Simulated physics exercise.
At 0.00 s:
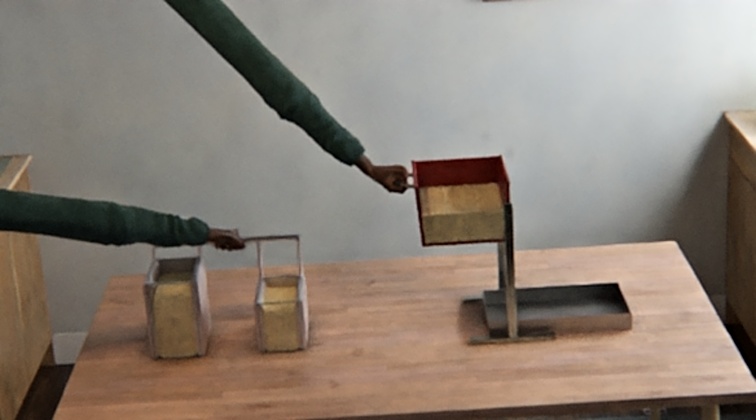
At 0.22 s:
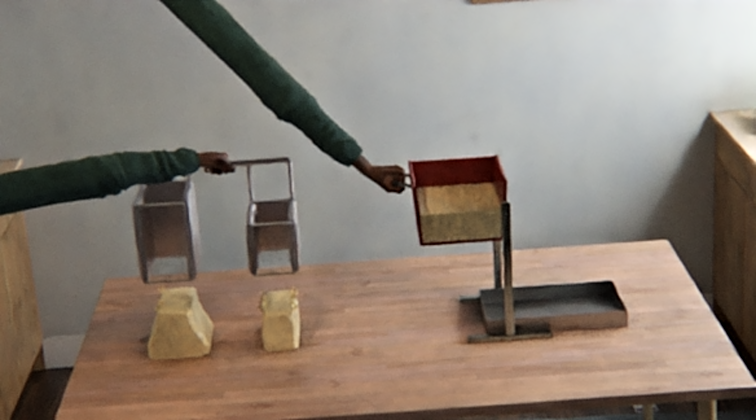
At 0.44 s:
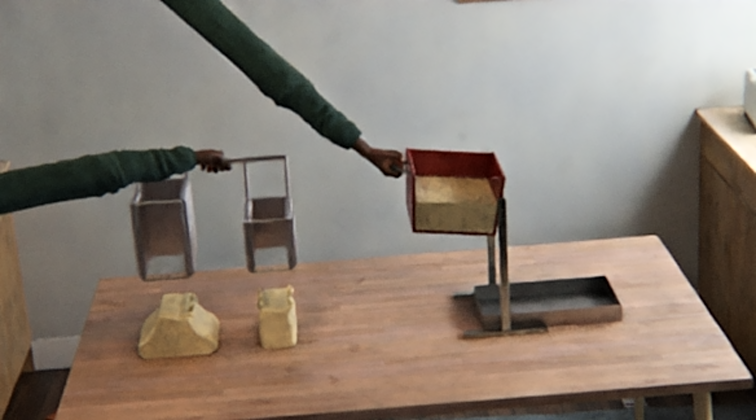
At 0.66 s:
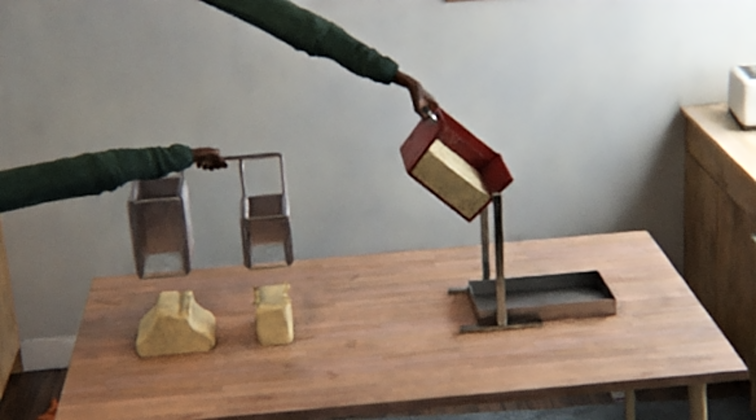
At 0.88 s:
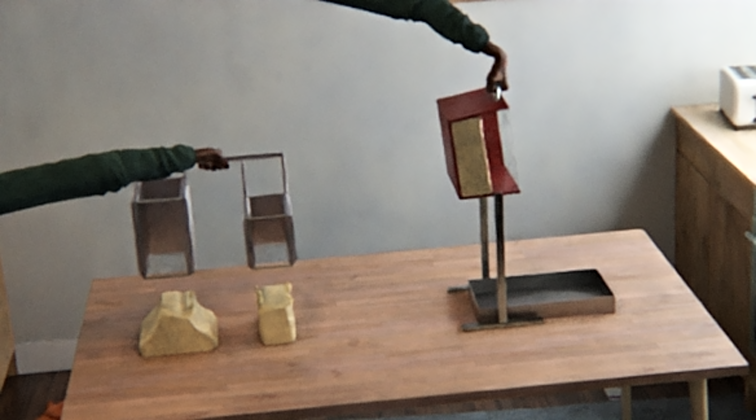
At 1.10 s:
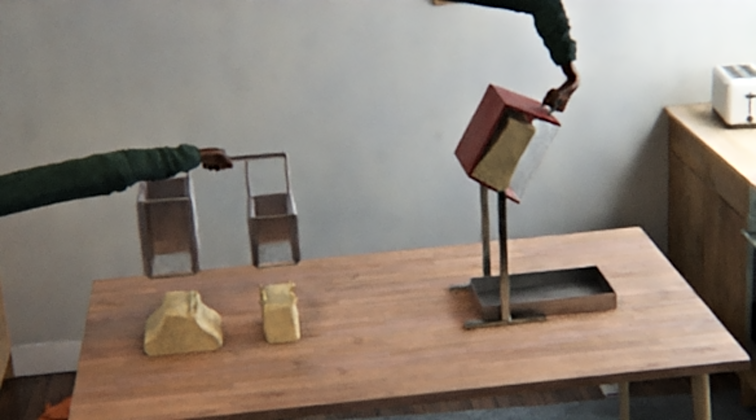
On a wooden table, a green-sleeved arm lifts two open casings off pale yellow blocks, the left block slumping wider, then another arm tilts a red tub of pale buttercream on its stand rightward, well past upright.
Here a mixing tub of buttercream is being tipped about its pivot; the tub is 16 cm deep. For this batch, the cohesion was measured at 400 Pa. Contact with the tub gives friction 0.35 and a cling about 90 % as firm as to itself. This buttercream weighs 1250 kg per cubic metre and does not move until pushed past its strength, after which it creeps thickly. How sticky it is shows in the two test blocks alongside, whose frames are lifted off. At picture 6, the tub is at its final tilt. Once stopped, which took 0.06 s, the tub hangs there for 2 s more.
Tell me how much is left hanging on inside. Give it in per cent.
Roughly 0 % is left.
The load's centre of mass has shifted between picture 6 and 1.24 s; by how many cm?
It has gone close to 12 cm.
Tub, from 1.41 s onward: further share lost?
0 %.
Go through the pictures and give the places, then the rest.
Handle-side rim at (418, 188), tilt 0 degrees; crest of the buttercream at (496, 210); block heights 19 cm, 12 cm (left to right), in the first picture.
Handle-side rim at (416, 188), tilt 0 degrees; crest of the buttercream at (494, 209); block heights 15 cm, 12 cm (left to right), in the second picture.
Handle-side rim at (416, 174), tilt 7 degrees; crest of the buttercream at (419, 202); block heights 13 cm, 12 cm (left to right), in the third picture.
Handle-side rim at (446, 126), tilt 44 degrees; crest of the buttercream at (429, 152); block heights 13 cm, 12 cm (left to right), in the fourth picture.
Handle-side rim at (509, 109), tilt 84 degrees; crest of the buttercream at (478, 118); block heights 13 cm, 12 cm (left to right), in the fifth picture.
Handle-side rim at (559, 127), tilt 119 degrees; crest of the buttercream at (514, 121); block heights 13 cm, 12 cm (left to right), in the sixth picture.
After 1.24 s, the tub is at 120 degrees and holds 47 %.
After 1.41 s, the tub is at 120 degrees and holds 0 %.
After 1.58 s, the tub is at 120 degrees and holds 0 %.
After 1.75 s, the tub is at 120 degrees and holds 0 %.
After 3.10 s, the tub is at 120 degrees and holds 0 %.
